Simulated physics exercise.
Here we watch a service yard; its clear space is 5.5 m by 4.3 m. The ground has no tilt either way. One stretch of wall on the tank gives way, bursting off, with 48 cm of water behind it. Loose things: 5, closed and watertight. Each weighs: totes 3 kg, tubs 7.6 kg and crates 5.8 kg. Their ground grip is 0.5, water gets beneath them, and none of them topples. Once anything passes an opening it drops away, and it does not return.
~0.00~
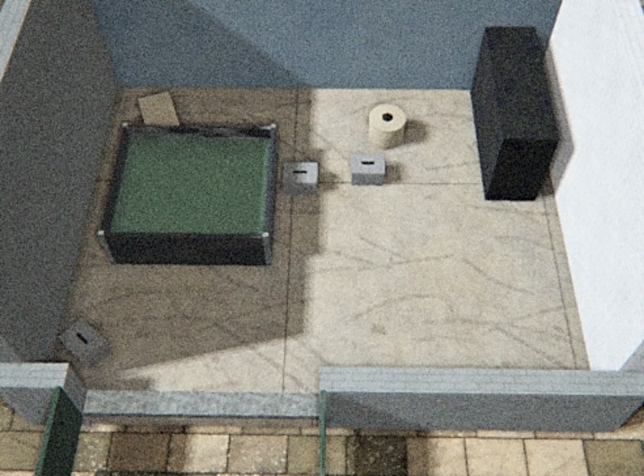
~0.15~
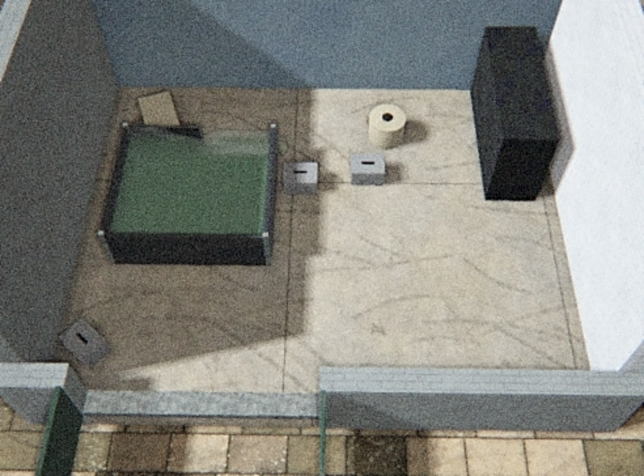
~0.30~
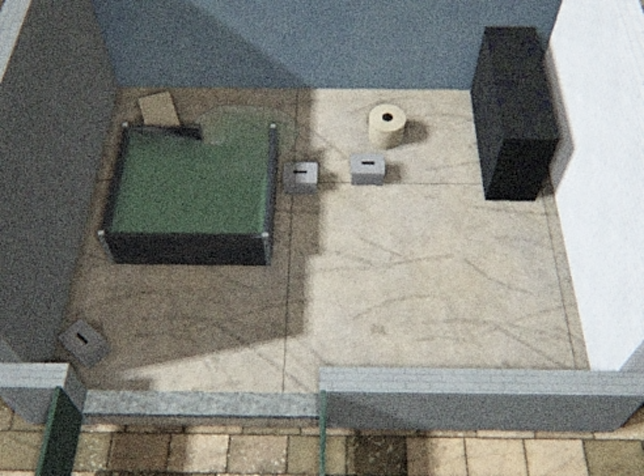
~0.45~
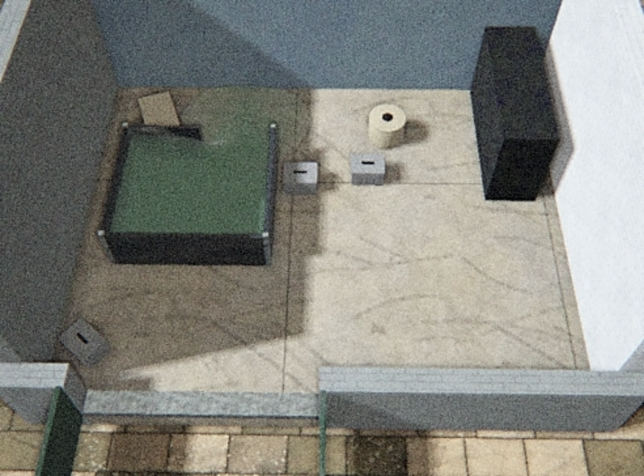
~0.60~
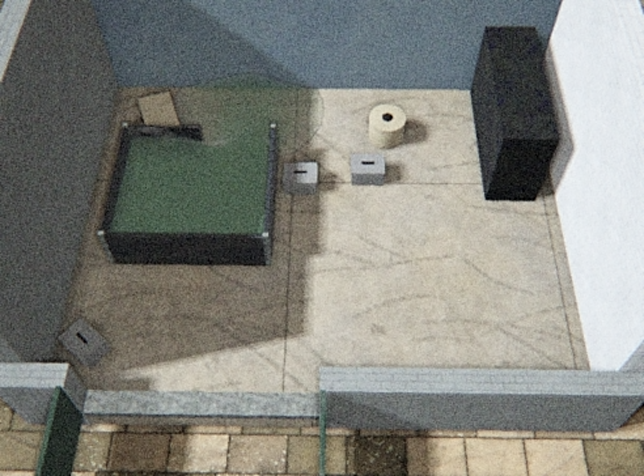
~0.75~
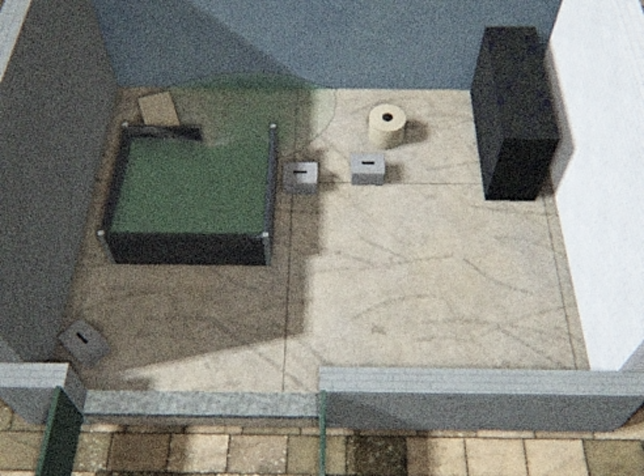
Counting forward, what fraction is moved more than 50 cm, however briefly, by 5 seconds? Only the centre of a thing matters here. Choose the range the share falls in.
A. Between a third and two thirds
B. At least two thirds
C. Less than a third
(A) Between a third and two thirds.
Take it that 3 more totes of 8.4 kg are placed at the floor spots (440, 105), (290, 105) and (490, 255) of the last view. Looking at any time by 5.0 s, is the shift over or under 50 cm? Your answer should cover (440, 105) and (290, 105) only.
In turn: More, more.
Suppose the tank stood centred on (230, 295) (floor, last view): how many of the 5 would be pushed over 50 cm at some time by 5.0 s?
Result: 4 of them.
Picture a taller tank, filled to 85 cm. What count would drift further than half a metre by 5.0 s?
You'd get 3 in that case.
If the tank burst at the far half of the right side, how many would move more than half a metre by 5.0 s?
That gives 3 of them.
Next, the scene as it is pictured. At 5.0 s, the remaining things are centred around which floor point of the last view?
Near (309, 177).
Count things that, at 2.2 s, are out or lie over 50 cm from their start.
0.
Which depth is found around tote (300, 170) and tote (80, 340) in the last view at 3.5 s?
Depths: Near 0 cm, then near 3 cm.
After 1.1 s 0 of 5 are over 50 cm from their spots; 0 afloat.
After 2.2 s 0 of 5 are over 50 cm from their spots; 1 afloat.
After 3.5 s 2 of 5 are over 50 cm from their spots; 1 afloat.
After 5.0 s 3 of 5 are over 50 cm from their spots, and 3 have been at some point; 1 afloat.
